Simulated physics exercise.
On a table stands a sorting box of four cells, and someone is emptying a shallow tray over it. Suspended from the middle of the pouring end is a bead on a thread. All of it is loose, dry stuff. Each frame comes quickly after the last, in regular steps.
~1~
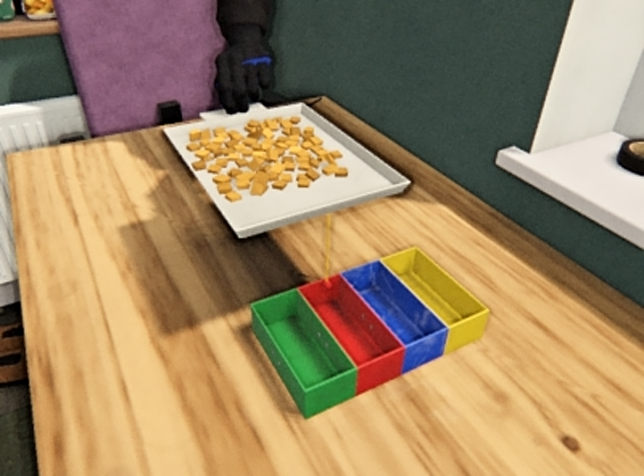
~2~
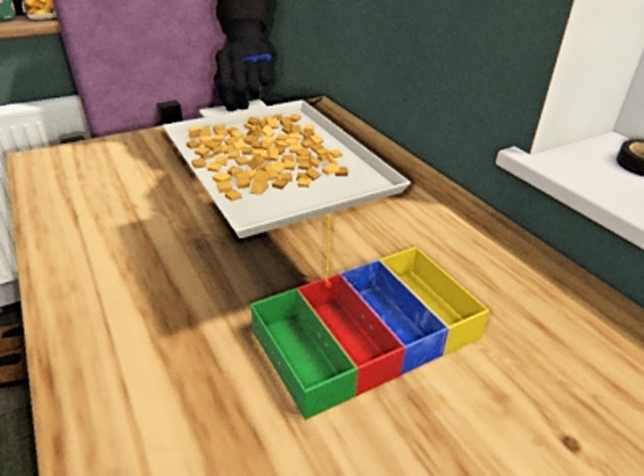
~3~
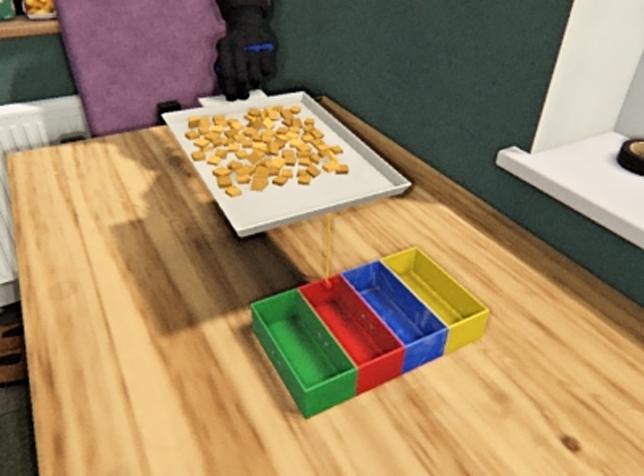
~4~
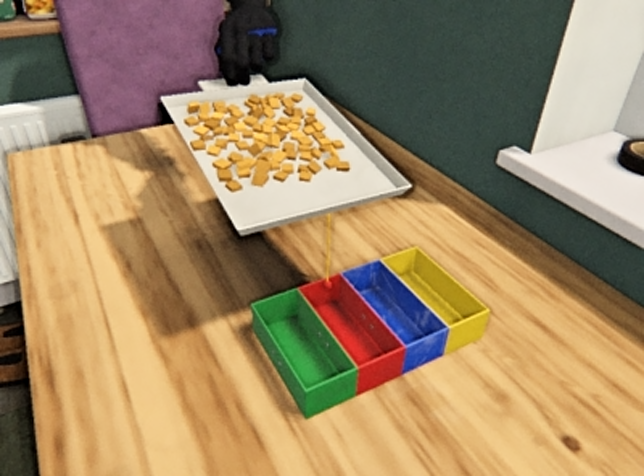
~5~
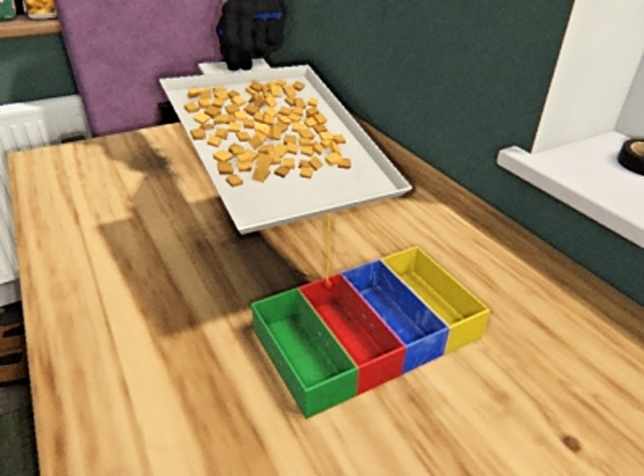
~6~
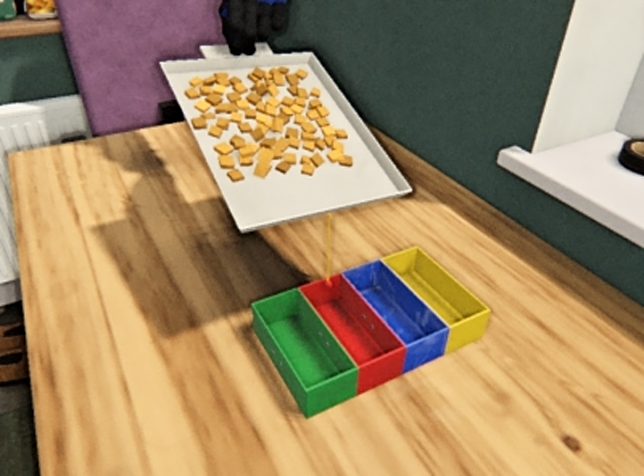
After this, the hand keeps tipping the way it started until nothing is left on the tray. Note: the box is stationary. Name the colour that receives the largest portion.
Blue.
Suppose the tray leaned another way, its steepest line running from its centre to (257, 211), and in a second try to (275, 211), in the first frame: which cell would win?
First that green cell, then the green cell.
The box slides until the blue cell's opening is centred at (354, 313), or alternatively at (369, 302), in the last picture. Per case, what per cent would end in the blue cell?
The first try yields 20% and the second yields 30%.
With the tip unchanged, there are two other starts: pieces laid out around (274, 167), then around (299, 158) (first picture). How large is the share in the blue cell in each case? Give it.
Roughly 40 and 40 percent, in that order.
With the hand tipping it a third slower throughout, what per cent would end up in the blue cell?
I'd expect close to 40 per cent.
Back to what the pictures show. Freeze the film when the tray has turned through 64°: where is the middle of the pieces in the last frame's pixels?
At about (360, 195).
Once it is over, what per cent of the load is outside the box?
Roughly 0 percent of the load.
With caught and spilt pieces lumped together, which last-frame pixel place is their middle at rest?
Close to (387, 331) in the last picture.
Shortly afterwards, tray tipped steeply; near two thirds on the tray; only a few in the green cell; only a few in the blue cell; near a quarter falling or outside the box.
Next, tray tipped past a quarter turn; only a few on the tray; near a third in the blue cell; near a quarter in the yellow cell; near a quarter in the red cell; a little in the green cell; a little falling or outside the box.
Some moments later, tray tipped past a quarter turn; near half in the blue cell; near a quarter in the yellow cell; near a quarter in the red cell; a little in the green cell; only a few falling or outside the box.
In the end, tray tipped past a quarter turn; near half in the blue cell; near a quarter in the yellow cell; near a quarter in the red cell; a little in the green cell; only a few outside the box.
